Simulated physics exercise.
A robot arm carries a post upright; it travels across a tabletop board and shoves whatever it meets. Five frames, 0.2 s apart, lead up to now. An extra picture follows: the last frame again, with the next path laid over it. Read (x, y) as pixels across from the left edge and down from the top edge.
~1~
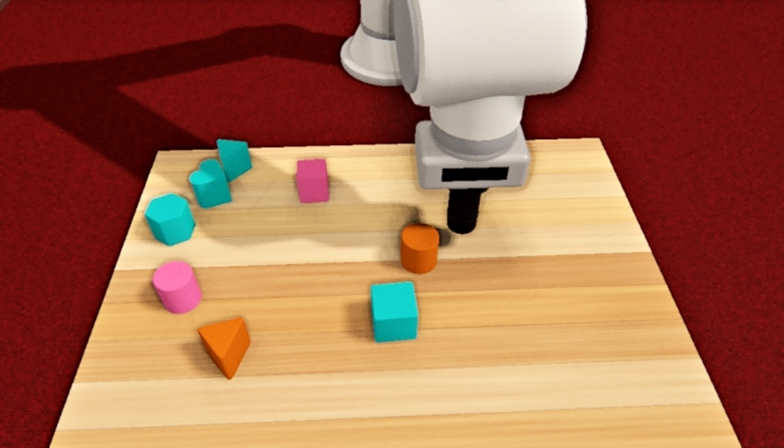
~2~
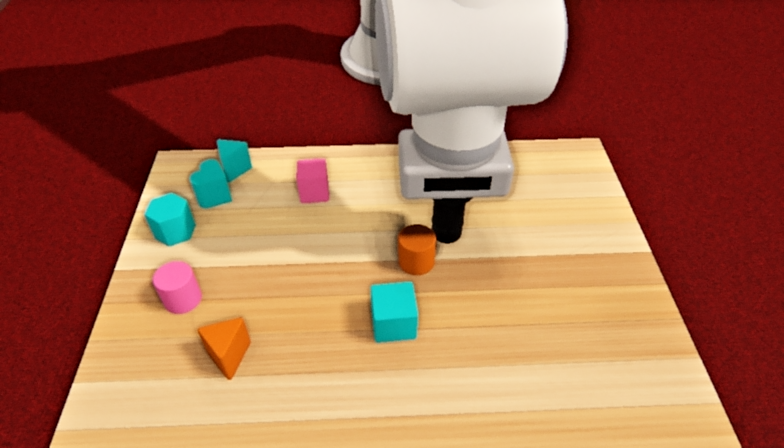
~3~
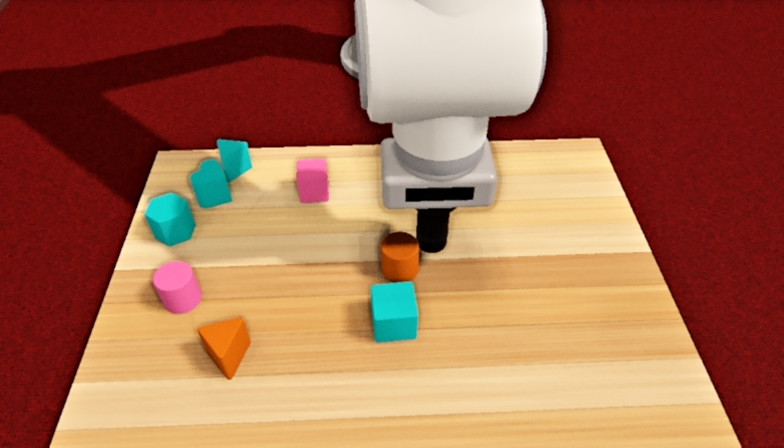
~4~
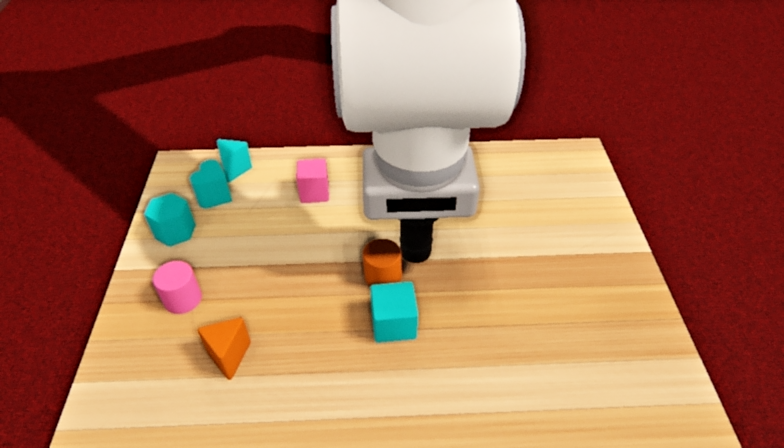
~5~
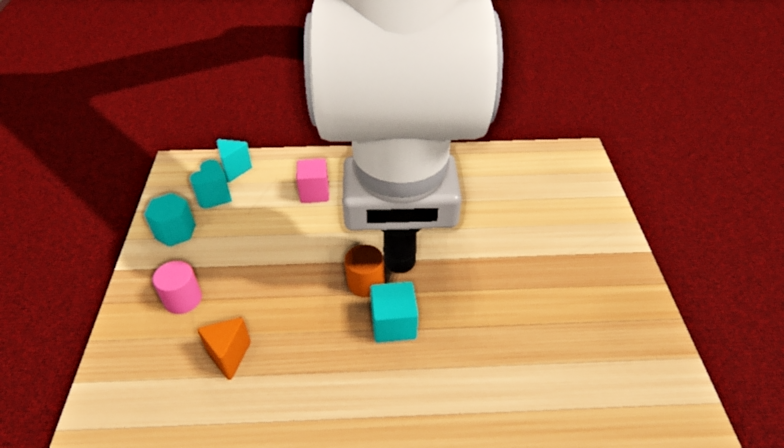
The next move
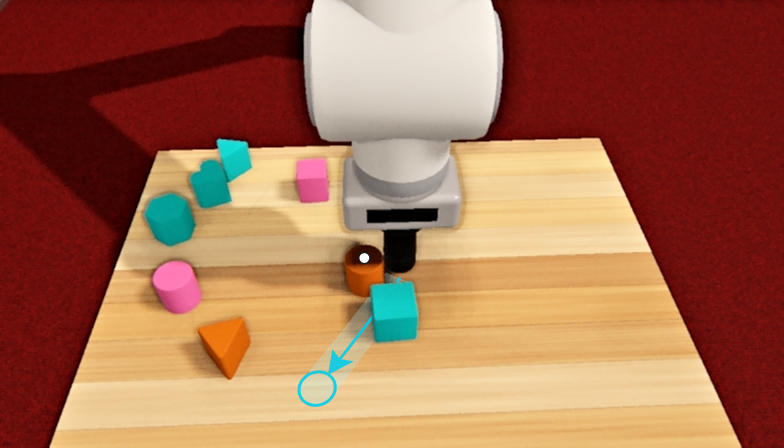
The footage shows a robot arm with a black post above a wooden board of colourful blocks; the post moves left and toward the viewer, pushing an orange disc leftward past the back of a turquoise square.
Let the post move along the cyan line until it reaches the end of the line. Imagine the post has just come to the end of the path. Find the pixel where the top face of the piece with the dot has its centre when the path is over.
In the picture, that point is around (347, 269).
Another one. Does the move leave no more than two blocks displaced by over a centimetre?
Yes, that is how it ends up.
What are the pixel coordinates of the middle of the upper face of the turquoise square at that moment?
It is at (389, 333).
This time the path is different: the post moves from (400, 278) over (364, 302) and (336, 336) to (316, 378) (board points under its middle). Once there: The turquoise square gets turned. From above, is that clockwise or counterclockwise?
From the top: Counterclockwise.
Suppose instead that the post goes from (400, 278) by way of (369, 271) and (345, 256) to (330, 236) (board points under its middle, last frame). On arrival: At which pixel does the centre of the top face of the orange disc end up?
At roughly (322, 255).
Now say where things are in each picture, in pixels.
Post tip at (461, 225); block tops, orange disc at (420, 235); turquoise square at (394, 300), in the first frame.
Post at (446, 234); orange disc at (417, 237), in the second frame.
Post at (431, 243); orange disc at (400, 245), in the third frame.
Post at (416, 252); orange disc at (382, 252), in the fourth frame.
Post at (400, 262); orange disc at (364, 258); turquoise square at (394, 300), in the fifth frame.
Path on the board, straight from (400, 278) to (317, 388); the dot is on the orange disc.
What follows on the original path. One third of the way, post at (374, 298); orange disc at (347, 269); turquoise square at (390, 320), turned 30° anticlockwise.
Two thirds of the way, post at (346, 334); orange disc at (347, 269); turquoise square at (389, 333), turned 50° anticlockwise.
At the end, post at (314, 374); orange disc at (347, 269); turquoise square at (389, 333), turned 50° anticlockwise.
